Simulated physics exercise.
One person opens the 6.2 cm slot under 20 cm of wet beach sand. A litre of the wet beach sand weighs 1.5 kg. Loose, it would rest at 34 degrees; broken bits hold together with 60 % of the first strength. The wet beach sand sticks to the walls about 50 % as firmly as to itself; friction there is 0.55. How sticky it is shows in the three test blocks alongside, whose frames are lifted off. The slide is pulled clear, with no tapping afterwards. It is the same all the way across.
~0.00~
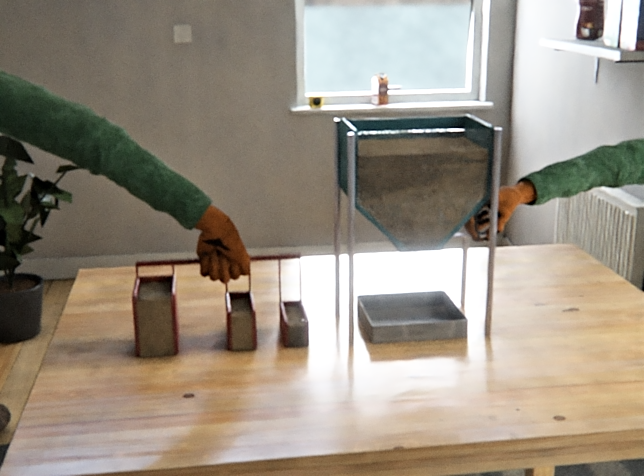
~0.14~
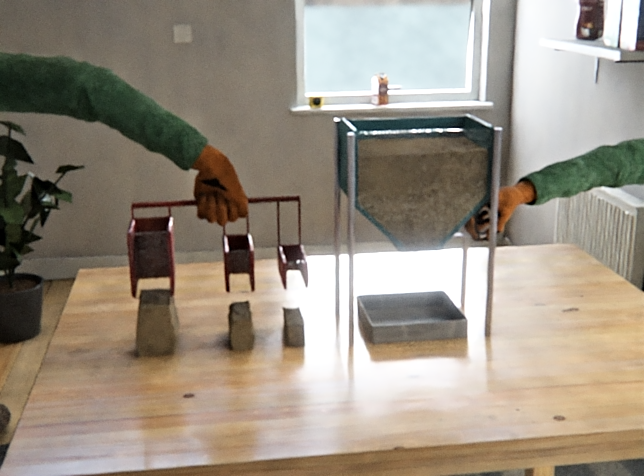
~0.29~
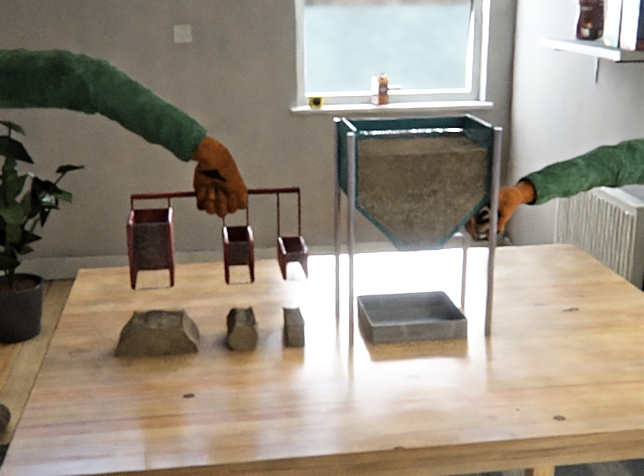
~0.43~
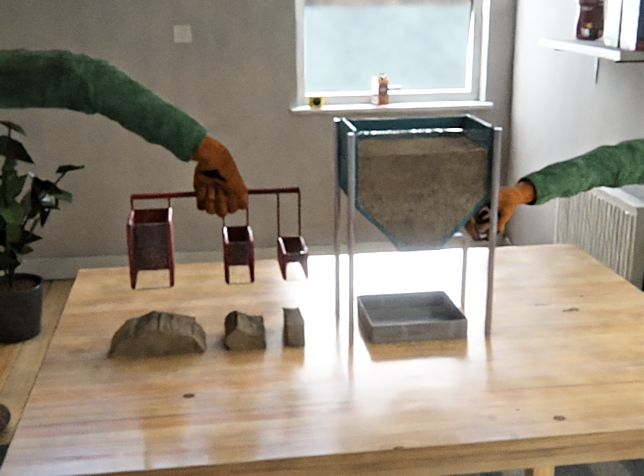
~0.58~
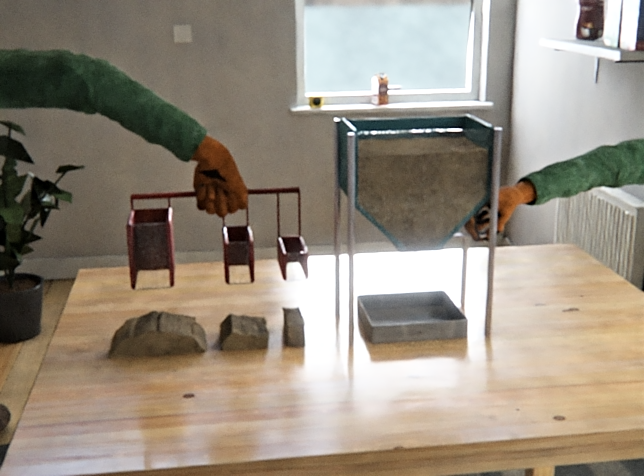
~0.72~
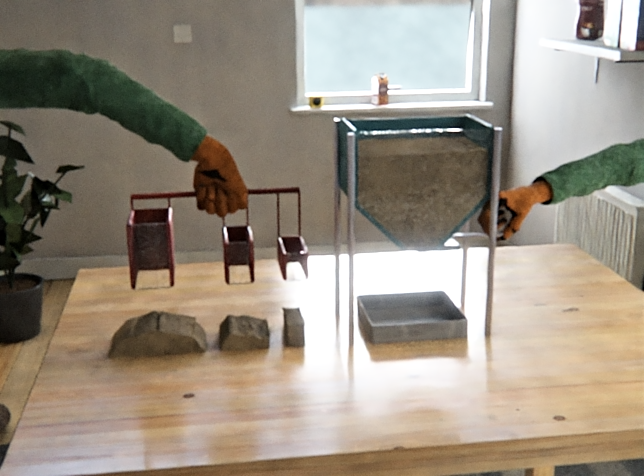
On a wooden table, lifted red moulds leaving three sand blocks, the two larger slumping, then a hand drawing the hopper's slide rightward.
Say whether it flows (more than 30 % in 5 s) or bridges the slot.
The wet beach sand flows.
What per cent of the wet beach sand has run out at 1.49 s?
About 30 %.
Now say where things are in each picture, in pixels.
The first picture shows end of the slide at (436, 249), not yet moved; crest of the wet beach sand at (441, 152); block heights 12 cm, 7.3 cm, 4.7 cm (left to right).
The second picture shows end of the slide at (436, 249), not yet moved; crest of the wet beach sand at (441, 152); block heights 11 cm, 6.7 cm, 4.6 cm (left to right).
The third picture shows end of the slide at (436, 249), not yet moved; crest of the wet beach sand at (441, 152); block heights 5.9 cm, 5.5 cm, 4.6 cm (left to right).
The fourth picture shows end of the slide at (436, 249), not yet moved; crest of the wet beach sand at (441, 152); block heights 5.6 cm, 4.9 cm, 4.6 cm (left to right).
The fifth picture shows end of the slide at (436, 249), not yet moved; crest of the wet beach sand at (441, 152); block heights 5.6 cm, 4.0 cm, 4.6 cm (left to right).
The sixth picture shows end of the slide at (454, 249), moved 3.7 cm; crest of the wet beach sand at (441, 153); block heights 5.6 cm, 3.7 cm, 4.6 cm (left to right).
After 1.07 s, 7 % has run out.
After 1.49 s, 30 % has run out.
After 1.90 s, 53 % has run out.
After 2.32 s, 76 % has run out.
After 5.62 s, 100 % has run out.
